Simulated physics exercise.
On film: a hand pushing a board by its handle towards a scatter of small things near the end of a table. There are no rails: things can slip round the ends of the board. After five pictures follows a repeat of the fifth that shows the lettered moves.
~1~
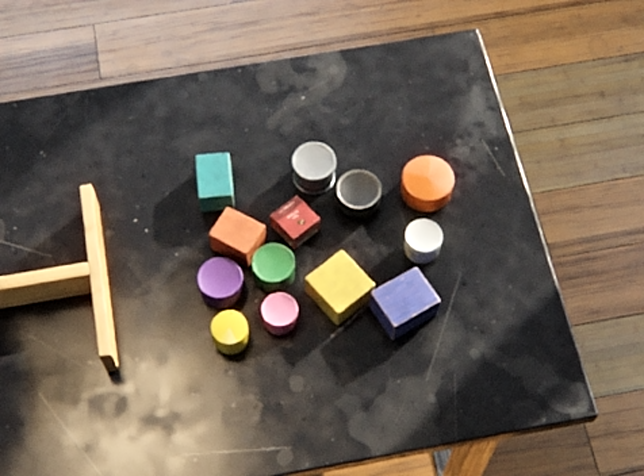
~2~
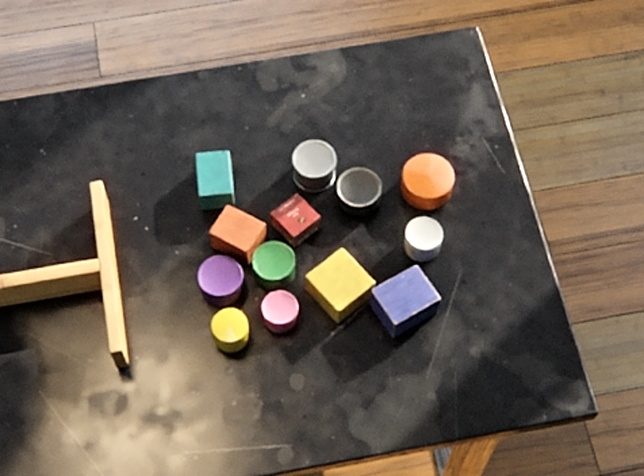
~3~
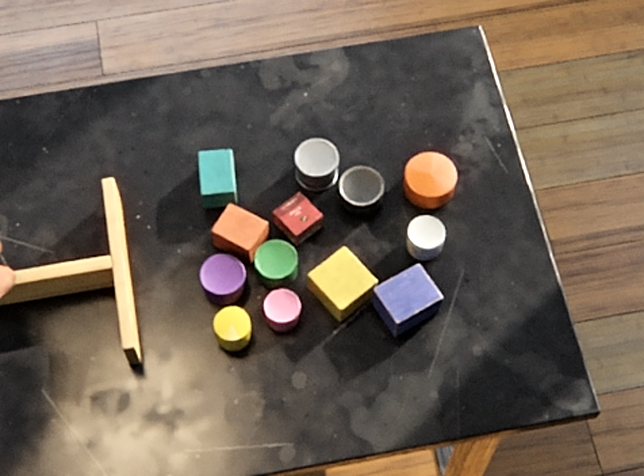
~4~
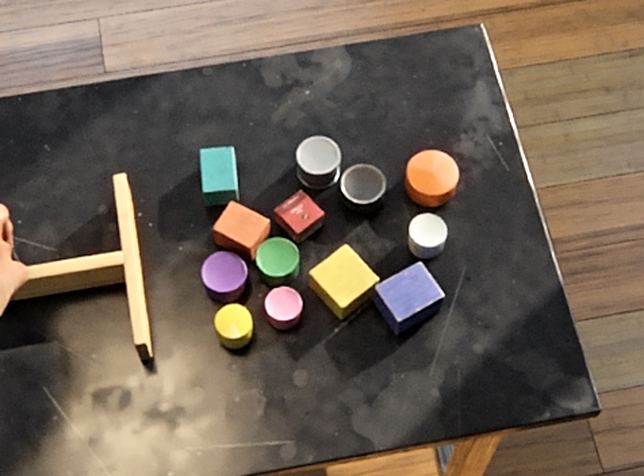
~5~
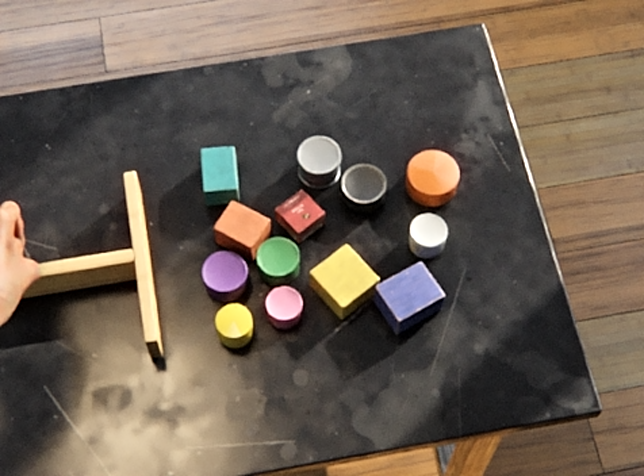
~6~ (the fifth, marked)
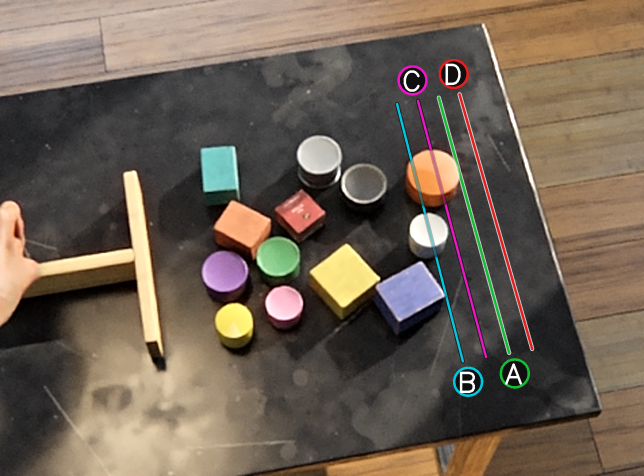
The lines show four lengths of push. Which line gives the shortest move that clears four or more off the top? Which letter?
Up to line D.
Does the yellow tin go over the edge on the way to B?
By then, no.
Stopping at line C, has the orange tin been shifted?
Yes.
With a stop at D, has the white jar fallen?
Yes.
On the marked copy, A at (472, 218); B at (428, 226); C at (450, 222); D at (494, 215).
Following D. Soon after the start, board (269, 232); yellow tin (309, 321); grey tin (322, 157).
Later, board (397, 211); white jar (501, 219); black jar (473, 138).
In the end, board (494, 195); yellow block over the edge; orange tin over the edge; five fallen.
As for the rest, A drops only two; B drops none; C drops only two.
